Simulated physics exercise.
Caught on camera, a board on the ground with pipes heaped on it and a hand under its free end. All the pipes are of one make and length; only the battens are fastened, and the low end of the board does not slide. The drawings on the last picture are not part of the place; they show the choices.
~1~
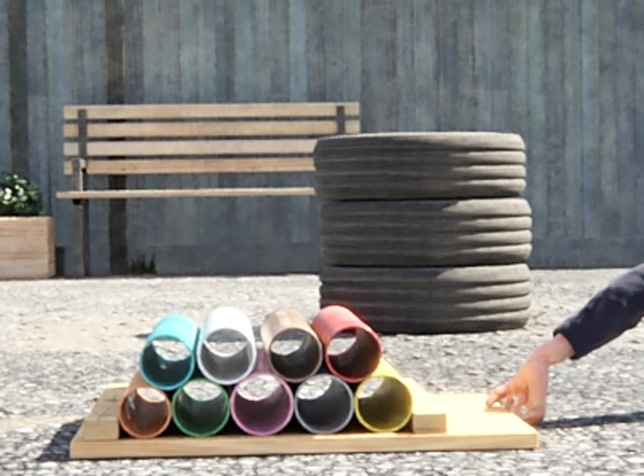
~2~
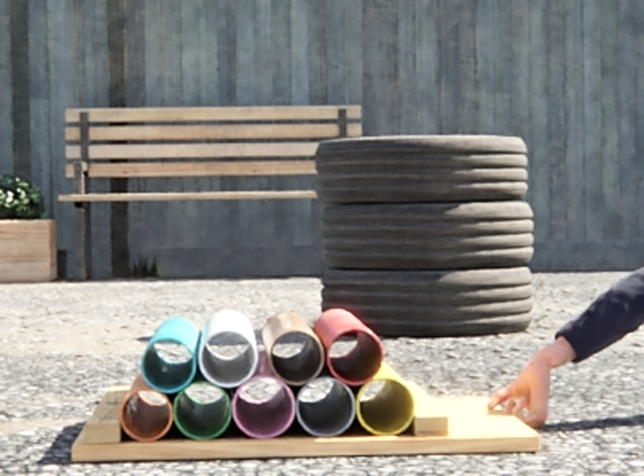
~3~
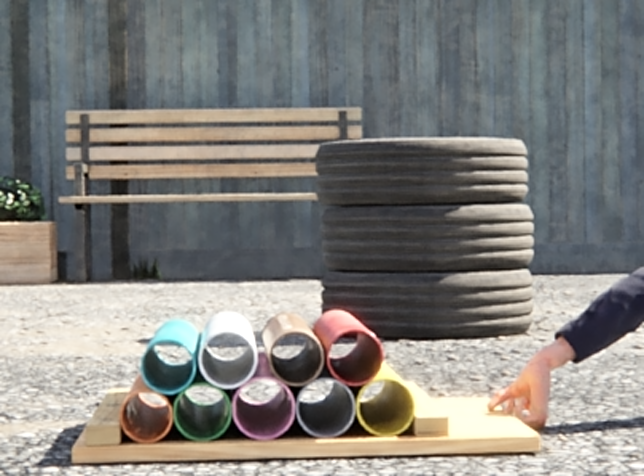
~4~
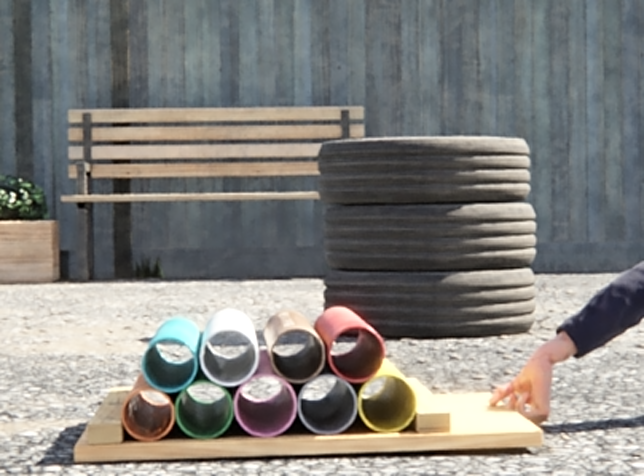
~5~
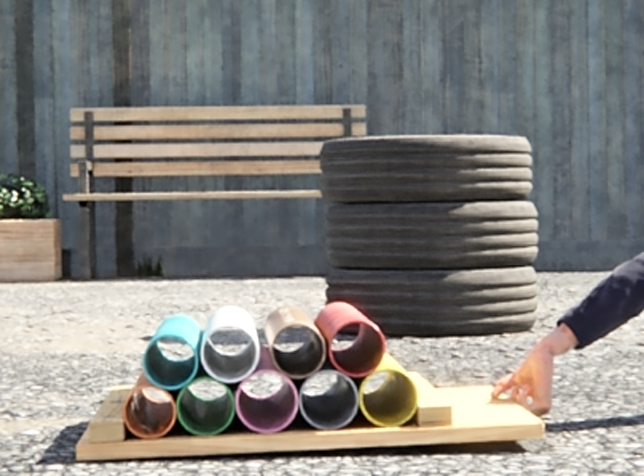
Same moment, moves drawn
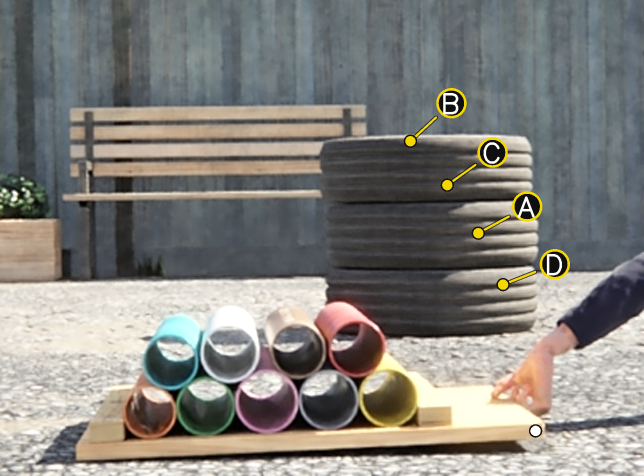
A hand slightly raising the right end of a wooden board stacked with nine colourful pipes, near a bench and tyres.
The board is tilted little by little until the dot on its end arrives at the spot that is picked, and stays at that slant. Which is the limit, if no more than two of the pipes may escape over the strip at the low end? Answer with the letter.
The last mark within the limit is A.
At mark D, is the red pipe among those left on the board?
Yes.
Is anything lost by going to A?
Yes, at A.
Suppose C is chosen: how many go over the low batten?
With C, four.
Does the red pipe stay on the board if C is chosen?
No, with C.
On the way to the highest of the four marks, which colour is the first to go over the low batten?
First is the turquoise one.
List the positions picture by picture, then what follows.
In the first frame, pink pipe (262, 404); grey pipe (324, 404); yellow pipe (384, 403).
In the second frame, yellow pipe (386, 406); turquoise pipe (168, 365).
In the third frame, board (300, 418); yellow pipe (386, 407); red pipe (355, 357).
In the fourth frame, board (302, 415); orange pipe (148, 415); green pipe (204, 410).
In the fifth frame, board (304, 410); orange pipe (150, 412); green pipe (206, 407).
On the marked copy, A at (478, 233); B at (410, 141); C at (448, 185); D at (503, 285); the white dot at (535, 431).
Taking A. A third of the way, board at 16°.
Two thirds of the way, board at 28°.
When it is over, board at 28°, two over the low batten (turquoise, white).
As for the rest, B four over the low batten (turquoise, white, brown, red); C four over the low batten (turquoise, white, brown, red); D none over the low batten.
